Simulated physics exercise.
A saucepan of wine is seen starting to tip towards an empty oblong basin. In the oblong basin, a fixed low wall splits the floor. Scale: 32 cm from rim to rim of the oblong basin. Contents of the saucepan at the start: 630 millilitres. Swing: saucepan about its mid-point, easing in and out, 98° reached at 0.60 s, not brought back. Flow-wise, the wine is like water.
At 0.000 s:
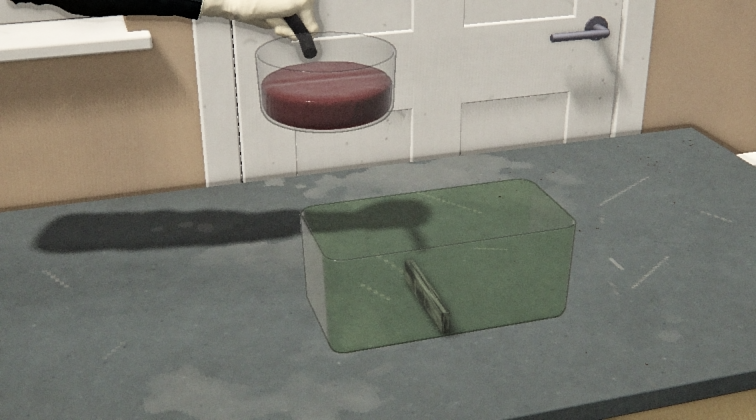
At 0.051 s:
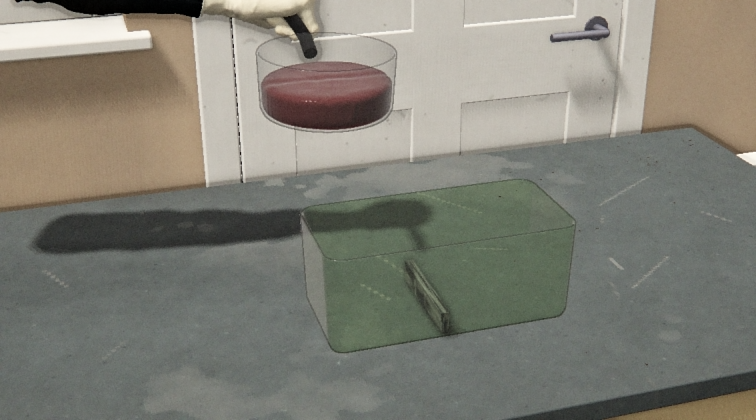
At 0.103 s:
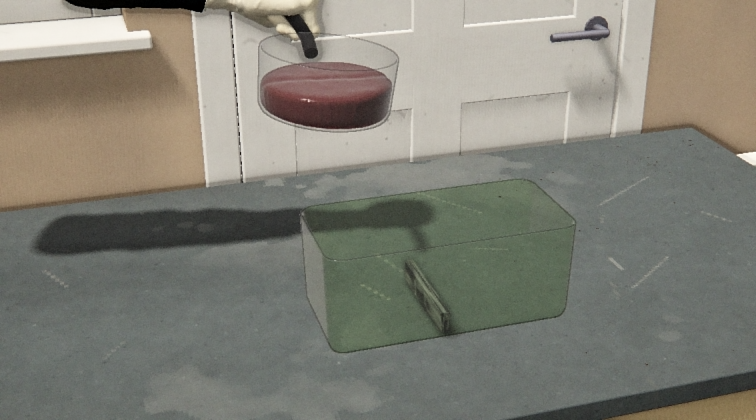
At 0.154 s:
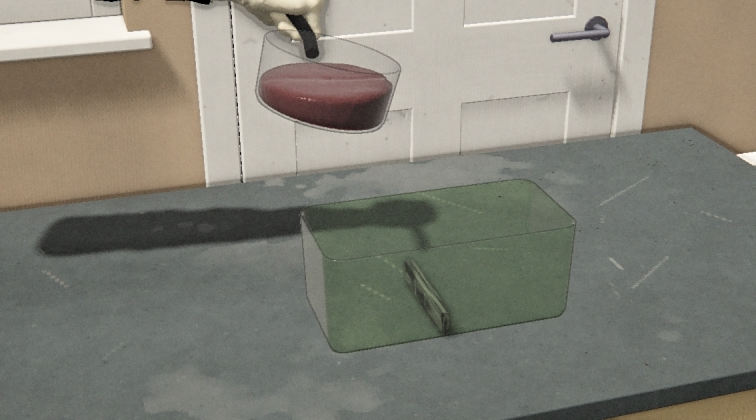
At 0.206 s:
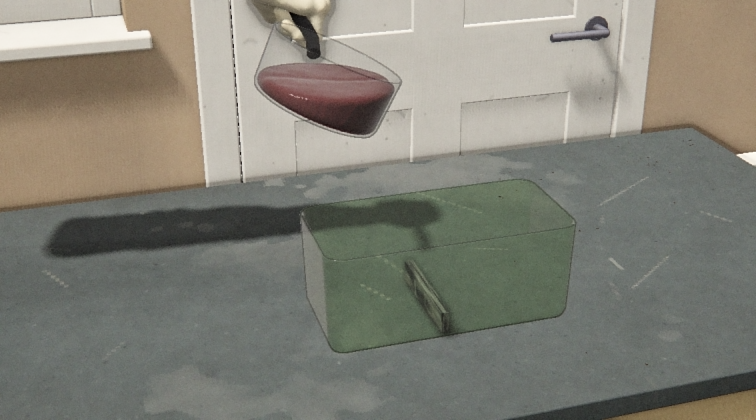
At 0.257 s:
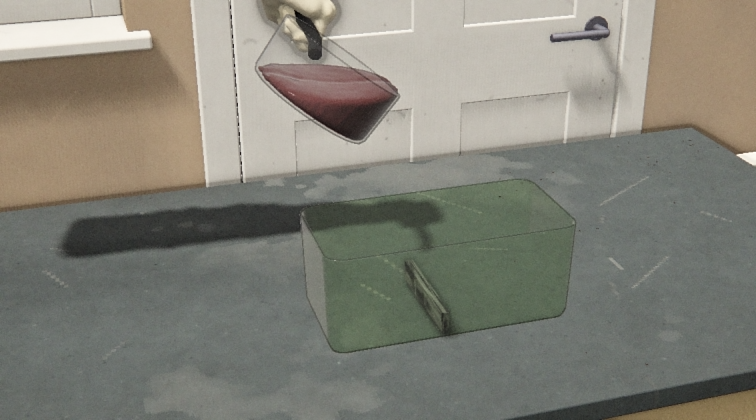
At first, a gloved hand holds a clear round saucepan of dark red wine level above an empty green see-through oblong basin on a grey tabletop. Then the hand tilts the saucepan, slightly and then steeply, its right side dipping while the wine shifts toward that lower side.
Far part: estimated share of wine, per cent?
56 per cent.
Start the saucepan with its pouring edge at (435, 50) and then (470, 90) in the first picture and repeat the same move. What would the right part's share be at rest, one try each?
In order, 80 and 85 per cent.
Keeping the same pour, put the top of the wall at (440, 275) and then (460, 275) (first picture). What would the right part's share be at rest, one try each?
Respectively close to 35 and 10 %.
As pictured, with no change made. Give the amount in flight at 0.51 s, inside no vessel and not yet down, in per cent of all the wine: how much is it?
It comes to roughly 58 per cent.
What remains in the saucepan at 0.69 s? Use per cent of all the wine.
10 %.
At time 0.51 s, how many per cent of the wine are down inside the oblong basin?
Near 16 in a hundred.
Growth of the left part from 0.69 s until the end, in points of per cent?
Roughly 18 percent.
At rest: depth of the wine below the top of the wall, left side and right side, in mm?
Roughly 18 mm on the left side and roughly 16 mm on the right.
By 0.51 s the tilt is 93° and 27 per cent is still to pour, 2 is left of the wall and 13 right of it.
By 0.69 s the tilt is 98° and 10 per cent is still to pour, 25 is left of the wall and 56 right of it.
By 0.89 s the tilt is 98° and 2 per cent is still to pour, 37 is left of the wall and 55 right of it.
By 1.10 s the tilt is 98° and 1 per cent is still to pour, 42 is left of the wall and 55 right of it.
At rest 43 per cent lies left of the wall, 56 right of it and 1 outside.
